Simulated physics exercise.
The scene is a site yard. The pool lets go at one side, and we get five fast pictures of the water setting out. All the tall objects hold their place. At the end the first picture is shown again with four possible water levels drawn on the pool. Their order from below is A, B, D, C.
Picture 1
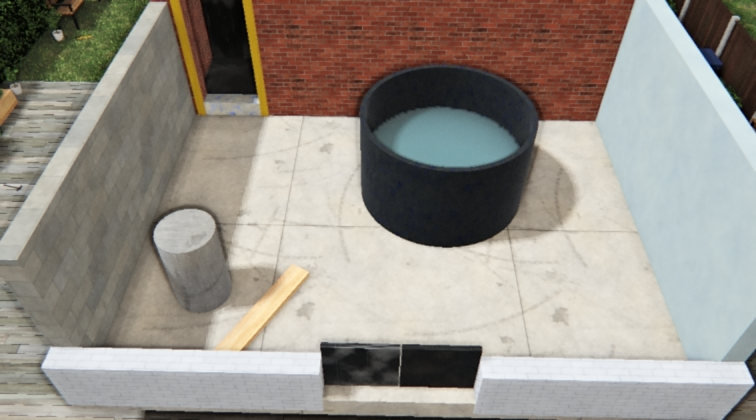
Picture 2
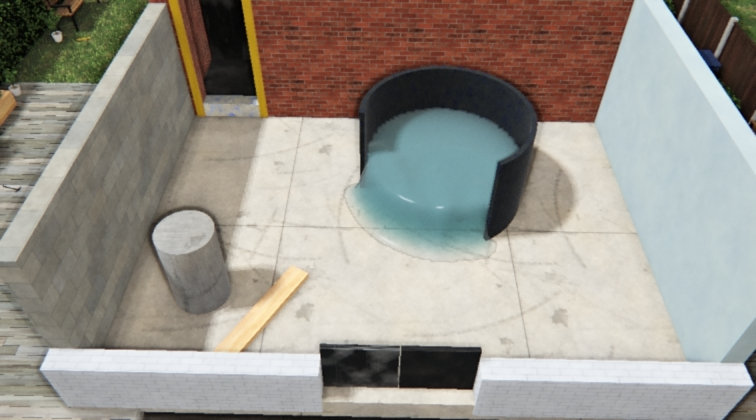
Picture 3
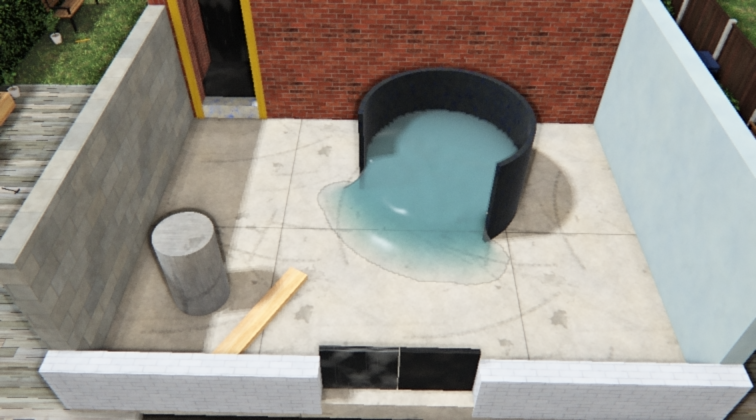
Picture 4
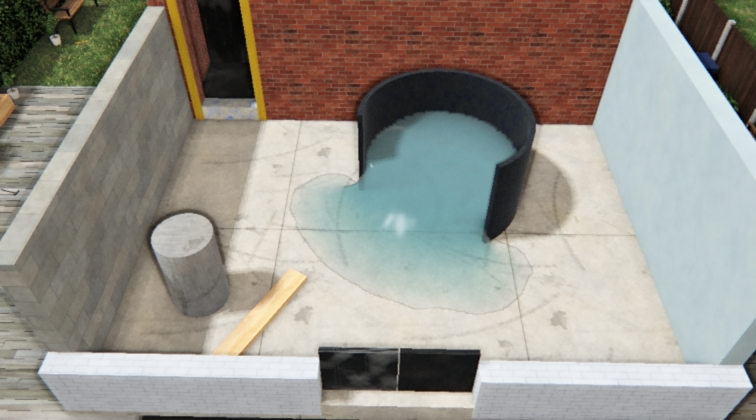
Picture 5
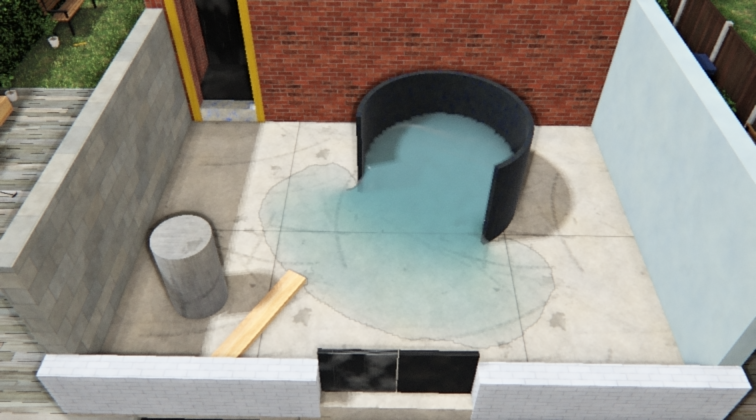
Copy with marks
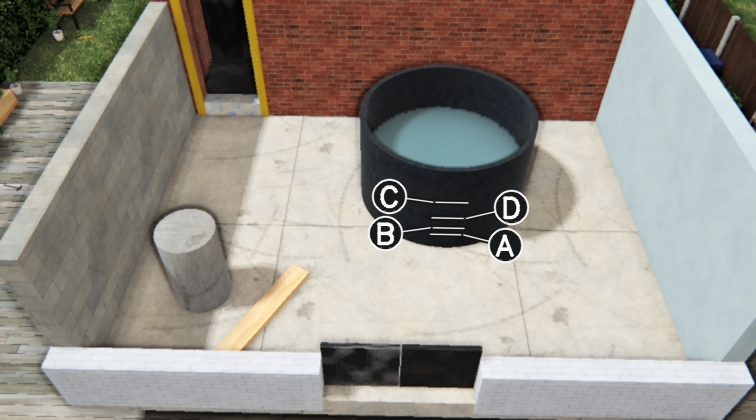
In a walled yard, water pours from the open front of a dark round pool and spreads.
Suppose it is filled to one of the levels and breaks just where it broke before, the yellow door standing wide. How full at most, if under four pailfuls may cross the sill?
It is C.
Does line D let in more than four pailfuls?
No, that is safe.
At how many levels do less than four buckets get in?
All four.
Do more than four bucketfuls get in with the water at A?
No, not at all.
In white, A at (446, 234); B at (447, 228); C at (450, 202); D at (448, 218); from the bottom up A, B, D, C.
With A, nothing gets over.
With B, nothing gets over.
With C, a splash gets over, under a bucket.
With D, nothing gets over.
